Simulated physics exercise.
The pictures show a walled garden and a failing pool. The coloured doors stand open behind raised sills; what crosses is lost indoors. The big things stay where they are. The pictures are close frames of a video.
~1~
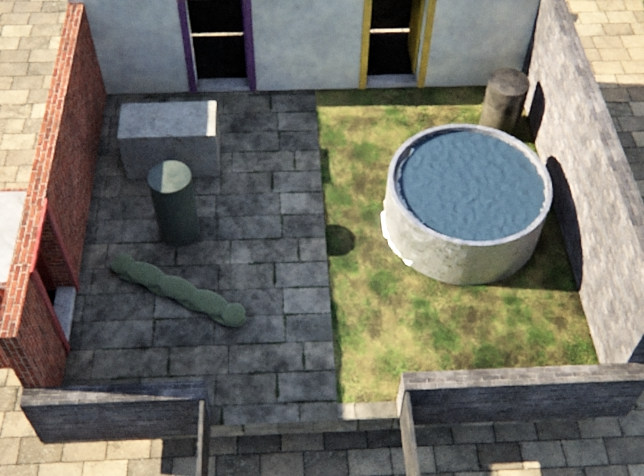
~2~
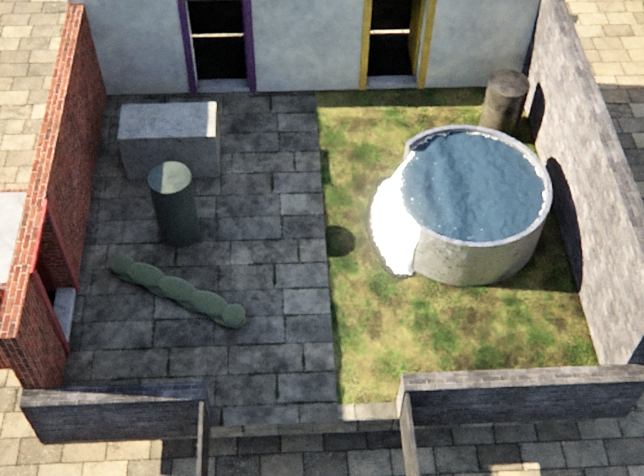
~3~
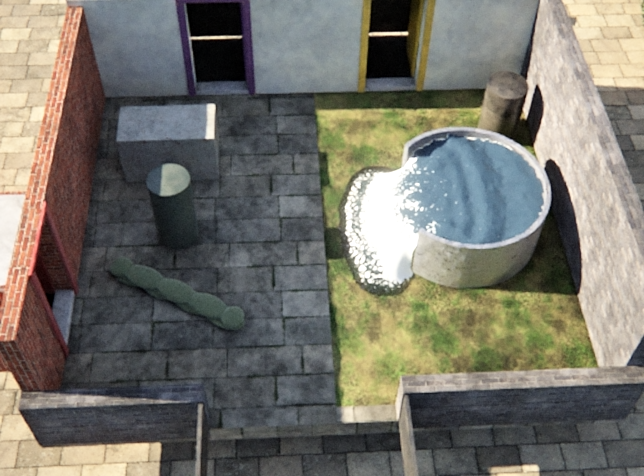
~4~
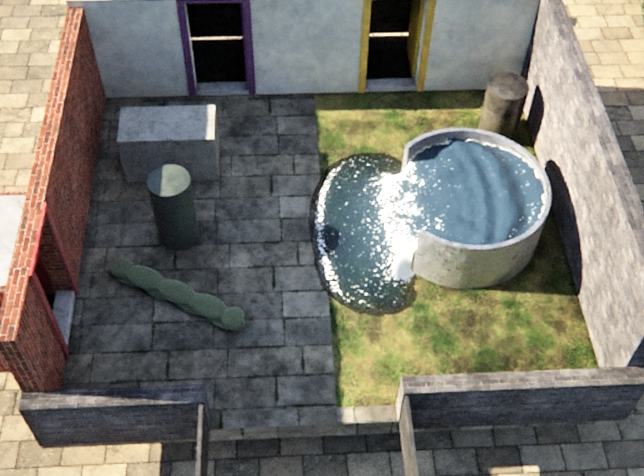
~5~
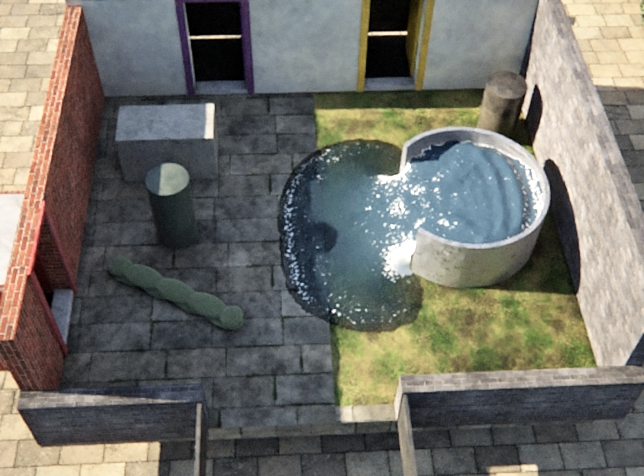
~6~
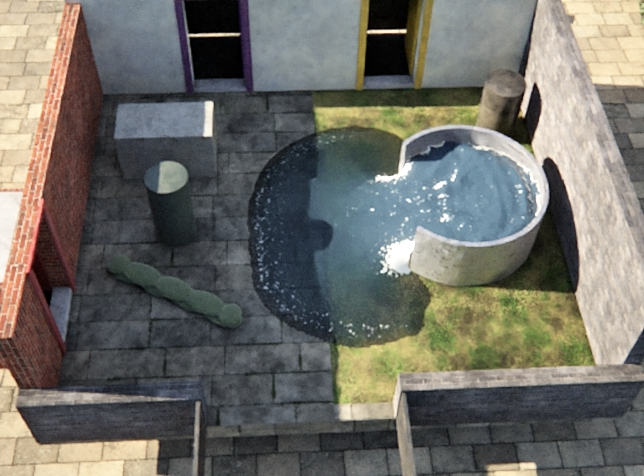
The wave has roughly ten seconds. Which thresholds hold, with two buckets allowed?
In the end: The purple door takes more than that; the yellow door stays under that; the red door stays under that.
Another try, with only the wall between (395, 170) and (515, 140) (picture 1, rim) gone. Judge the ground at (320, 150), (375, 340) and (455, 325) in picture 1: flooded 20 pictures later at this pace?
In that order: Covered, not flooded, dry.
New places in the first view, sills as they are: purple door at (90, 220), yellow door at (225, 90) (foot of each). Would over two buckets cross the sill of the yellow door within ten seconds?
In short: Yellow is over.
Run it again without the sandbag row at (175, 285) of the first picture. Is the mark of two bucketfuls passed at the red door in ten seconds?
In short: The red one floods.
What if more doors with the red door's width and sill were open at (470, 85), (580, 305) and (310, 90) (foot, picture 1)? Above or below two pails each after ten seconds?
One after the other: Takes less, holds, takes less.
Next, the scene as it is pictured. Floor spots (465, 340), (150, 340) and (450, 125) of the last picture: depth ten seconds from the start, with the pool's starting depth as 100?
About 6, 4 and 14 per cent.
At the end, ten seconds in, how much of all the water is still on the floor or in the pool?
Near 78 in a hundred.
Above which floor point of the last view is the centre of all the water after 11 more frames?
Around (315, 222).
A moment on, water covers 50 % of the floor; the purple door not reached, the yellow door not reached, the red door not reached.
Next, water covers 65 % of the floor; the purple door under two buckets in, the yellow door not reached, the red door not reached.
Then, water covers 75 % of the floor; the purple door over two buckets in, the yellow door wet at the sill, nothing in, the red door wet at the sill, nothing in.
Later, water covers 85 % of the floor; the purple door far over two buckets in, the yellow door wet at the sill, nothing in, the red door under two buckets in.
In the end, water covers 95 % of the floor; the purple door far over two buckets in, the yellow door wet at the sill, nothing in, the red door under two buckets in.
